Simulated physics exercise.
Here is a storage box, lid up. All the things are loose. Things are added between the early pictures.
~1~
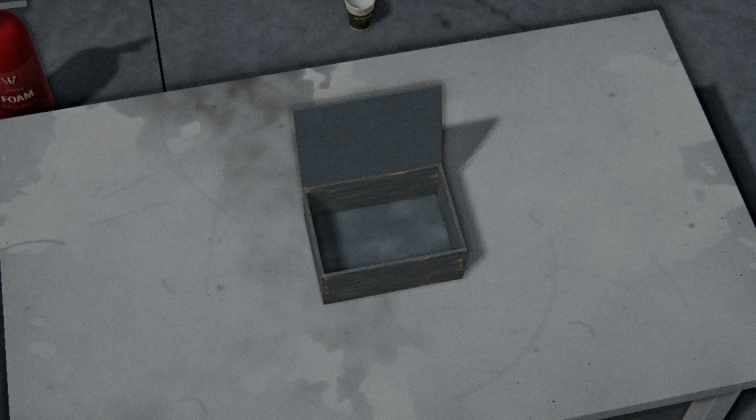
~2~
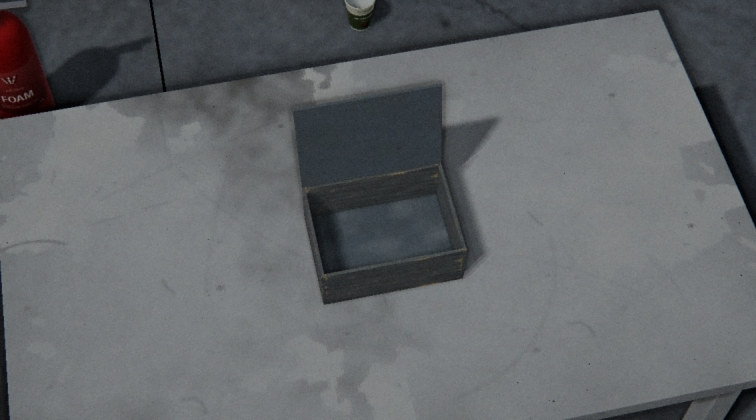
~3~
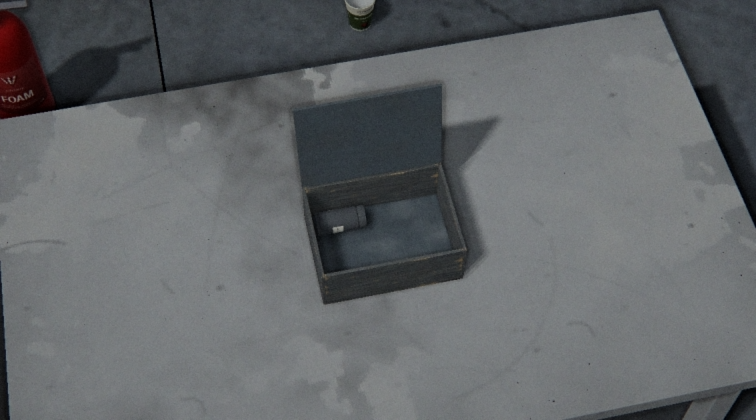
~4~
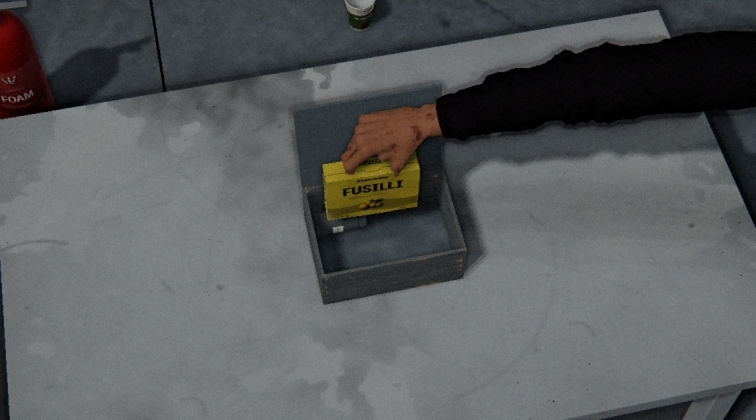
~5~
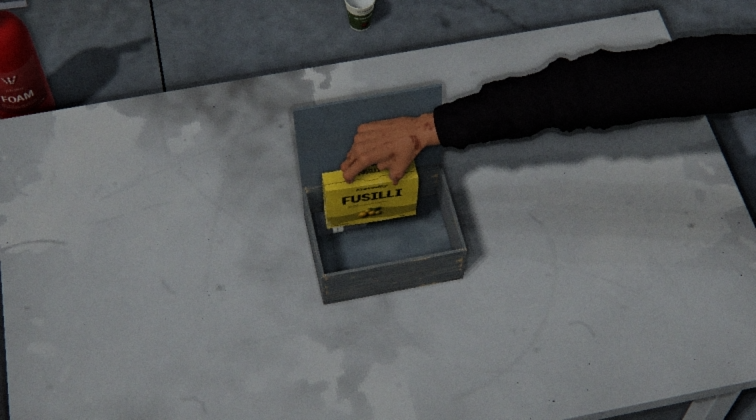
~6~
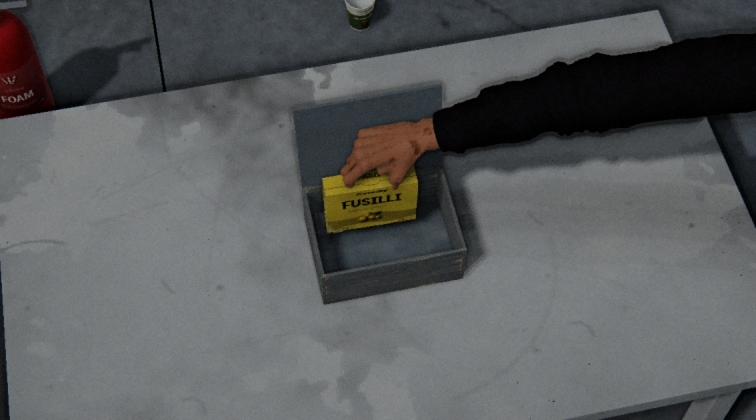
On a grey table, a small grey object appears in an open box, then a hand lowers a yellow fusilli packet inside.
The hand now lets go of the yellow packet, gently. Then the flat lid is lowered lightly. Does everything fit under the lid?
The lid shuts flat.
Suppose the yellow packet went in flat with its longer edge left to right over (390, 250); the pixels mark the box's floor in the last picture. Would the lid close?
Then it shuts flat.
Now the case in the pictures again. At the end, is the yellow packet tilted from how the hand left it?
It tips.
Then, 0.40 s on from there, yellow packet on its side near (387, 249).
Then, 1.40 s on from there, lid 72° above the rim; yellow packet on its side near (389, 247).
Then, 1.80 s on from there, lid 45° above the rim; yellow packet on its side near (389, 247).
Then, 2.20 s on from there, lid 11° above the rim; yellow packet on its side near (389, 247).
In the end, lid shut; toppled in the box, yellow packet; grey shaker unmoved. At the end, from the last picture's camera, yellow packet near (389, 247).
